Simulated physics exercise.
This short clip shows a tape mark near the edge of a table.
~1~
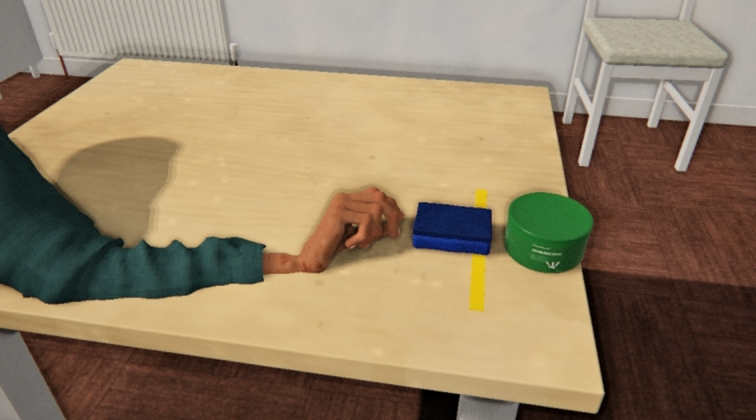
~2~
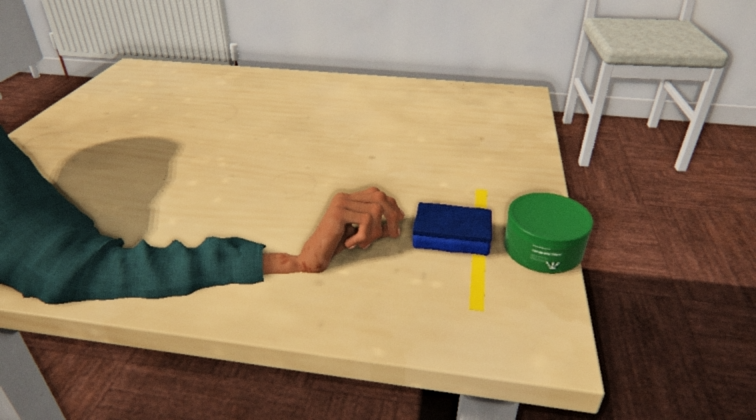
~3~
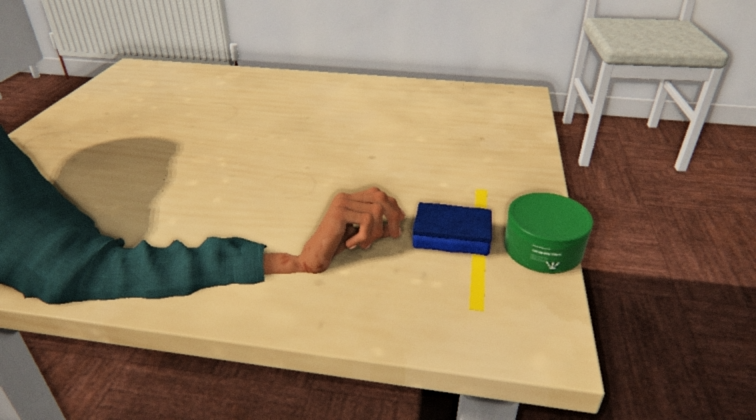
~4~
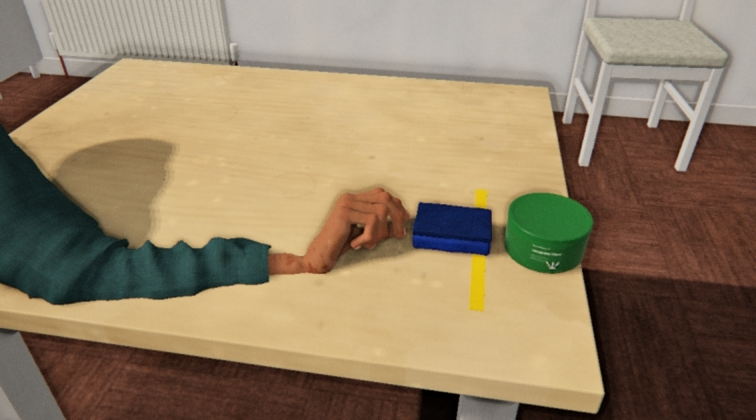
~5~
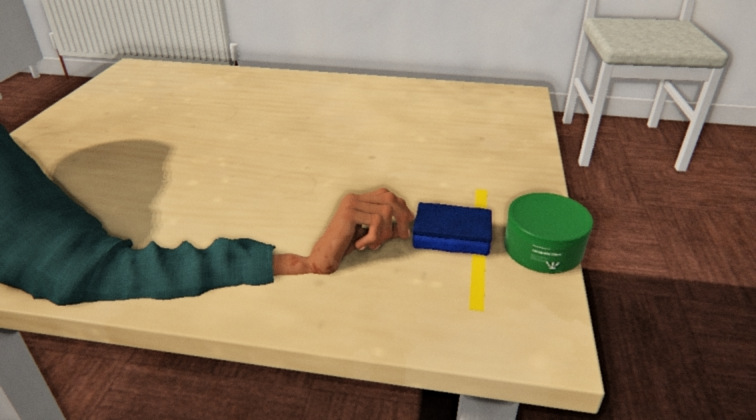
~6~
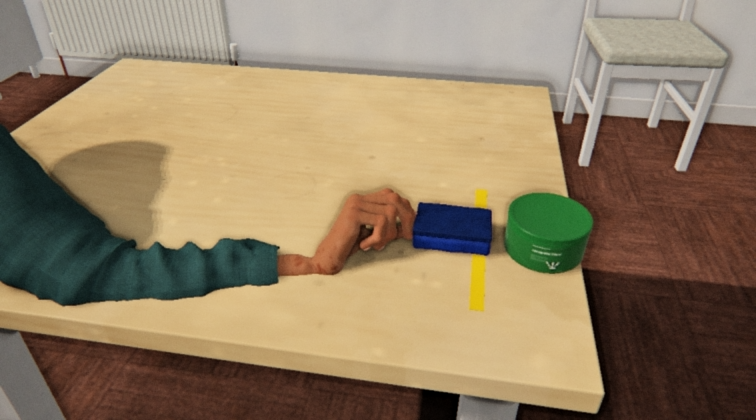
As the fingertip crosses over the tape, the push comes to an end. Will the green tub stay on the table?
No, it falls off.
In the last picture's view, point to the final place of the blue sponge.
The middle ends up near (527, 237).
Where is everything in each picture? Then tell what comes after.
Green tub (547, 232); blue sponge (452, 229), in the first frame.
Green tub (547, 232); blue sponge (452, 229), in the second frame.
Green tub (547, 232); blue sponge (452, 229), in the third frame.
Green tub (547, 232); blue sponge (452, 229), in the fourth frame.
Green tub (547, 232); blue sponge (452, 229), in the fifth frame.
Green tub (547, 232); blue sponge (452, 229), in the sixth frame.
Then, 1.40 s after the last picture, green tub tipped 45° from how it was near (628, 292).
At rest, the green tub goes over the edge.
